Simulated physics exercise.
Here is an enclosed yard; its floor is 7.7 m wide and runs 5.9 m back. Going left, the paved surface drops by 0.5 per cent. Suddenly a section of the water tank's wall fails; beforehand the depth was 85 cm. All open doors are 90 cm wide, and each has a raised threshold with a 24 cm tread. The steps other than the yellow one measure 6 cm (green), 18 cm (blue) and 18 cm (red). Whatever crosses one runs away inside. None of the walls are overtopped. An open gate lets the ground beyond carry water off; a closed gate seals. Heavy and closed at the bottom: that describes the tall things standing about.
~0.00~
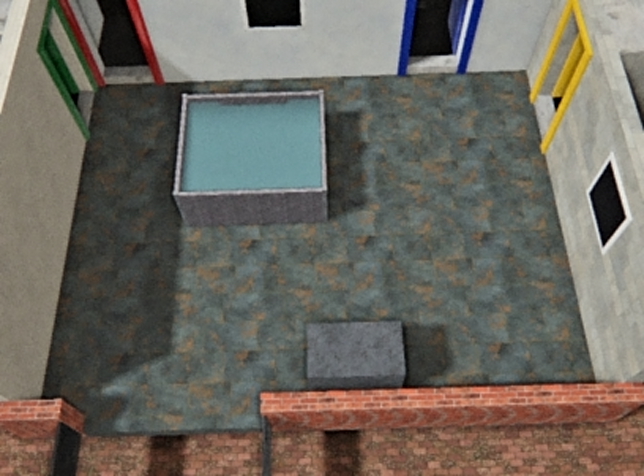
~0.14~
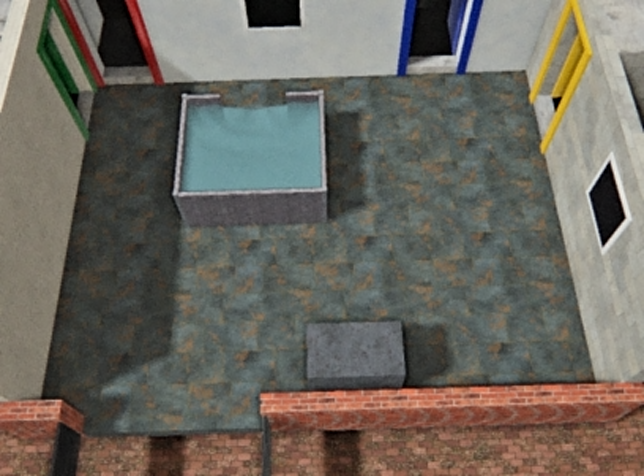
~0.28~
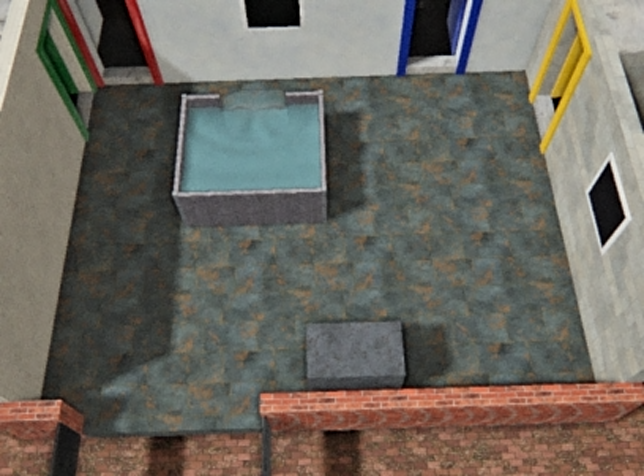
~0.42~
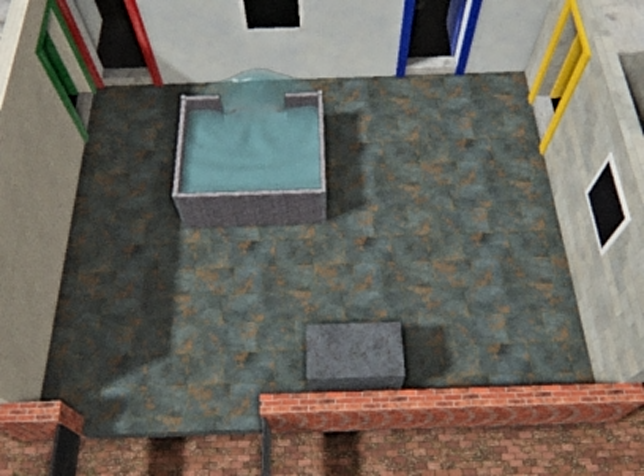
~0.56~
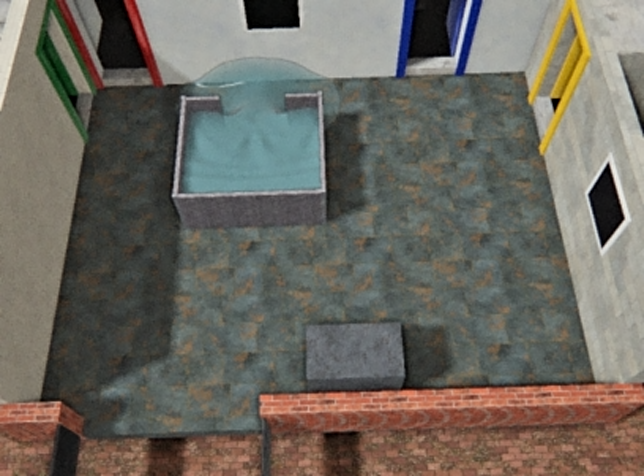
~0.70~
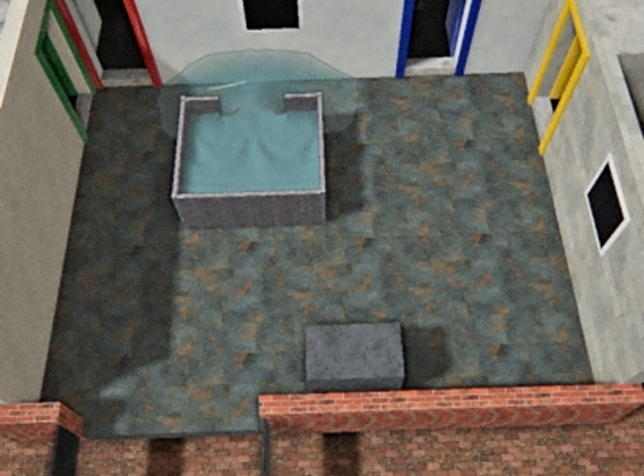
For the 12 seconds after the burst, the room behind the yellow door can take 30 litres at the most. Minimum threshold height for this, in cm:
16 cm, roughly.
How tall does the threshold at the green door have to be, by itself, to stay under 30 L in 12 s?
At green, about 29 cm.
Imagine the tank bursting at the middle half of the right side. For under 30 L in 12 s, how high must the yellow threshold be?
If so: Around 22 cm.
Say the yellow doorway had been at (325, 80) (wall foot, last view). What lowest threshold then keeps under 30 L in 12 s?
Roughly 21 cm, give or take.
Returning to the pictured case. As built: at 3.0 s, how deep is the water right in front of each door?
Depth (cm): Yellow 22 / green 24 / blue 6 / red 8.
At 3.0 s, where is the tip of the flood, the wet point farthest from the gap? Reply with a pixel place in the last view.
At about (563, 280).
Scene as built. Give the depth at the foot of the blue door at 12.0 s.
Some 3.5 cm.
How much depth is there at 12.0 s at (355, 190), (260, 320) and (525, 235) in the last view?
Close to 4, 3 and 6 cm, one after the other.
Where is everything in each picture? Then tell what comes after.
The first picture shows the water tank at (252, 144) is whole and still, 85 cm deep; the yellow door at (556, 85) is dry.
In the second picture, the front is at a hidden place, 0.4 m from the gap on the far side; 0.3 m2 of floor is wet, 85 cm left at the back.
In the third picture, water pours out on the far side and has run 0.9 m, to (246, 93); about 14 cm deep outside, 85 cm at the back.
In the fourth picture, the gap is on the far side, the front 1.2 m out at (300, 79); the back of the water tank holds 77 cm.
In the fifth picture, the front is at (330, 79), 1.4 m from the gap on the far side; 2.8 m2 of floor is wet, 71 cm left at the back.
In the sixth picture, the gap is on the far side, the front 1.6 m out at (353, 78); the back of the water tank holds 73 cm; the yellow door at (554, 86), 4.8 m from the gap, is still 3.2 m from the nearest water.
After 1.4 s water covers 15 % of the floor, deepest (58 cm) near (255, 87); it has not reached the yellow door.
After 3.0 s water covers 45 % of the floor, deepest (37 cm) near (255, 87); 22 cm at the yellow door, 3 litres in over its 22 cm threshold.
After 12.0 s water covers 95 % of the floor, deepest (14 cm) near (54, 320); 4 cm at the yellow door, 4 litres in over its 22 cm threshold.
At the yellow door as built, the water arrived by 1.9 s and peaked near 24 cm at 2.4 s.
With a threshold of 14 cm, 46 litres would have come in within the 12 s; with 19 cm, 12 litres. So under 30 litres takes about 16 cm.
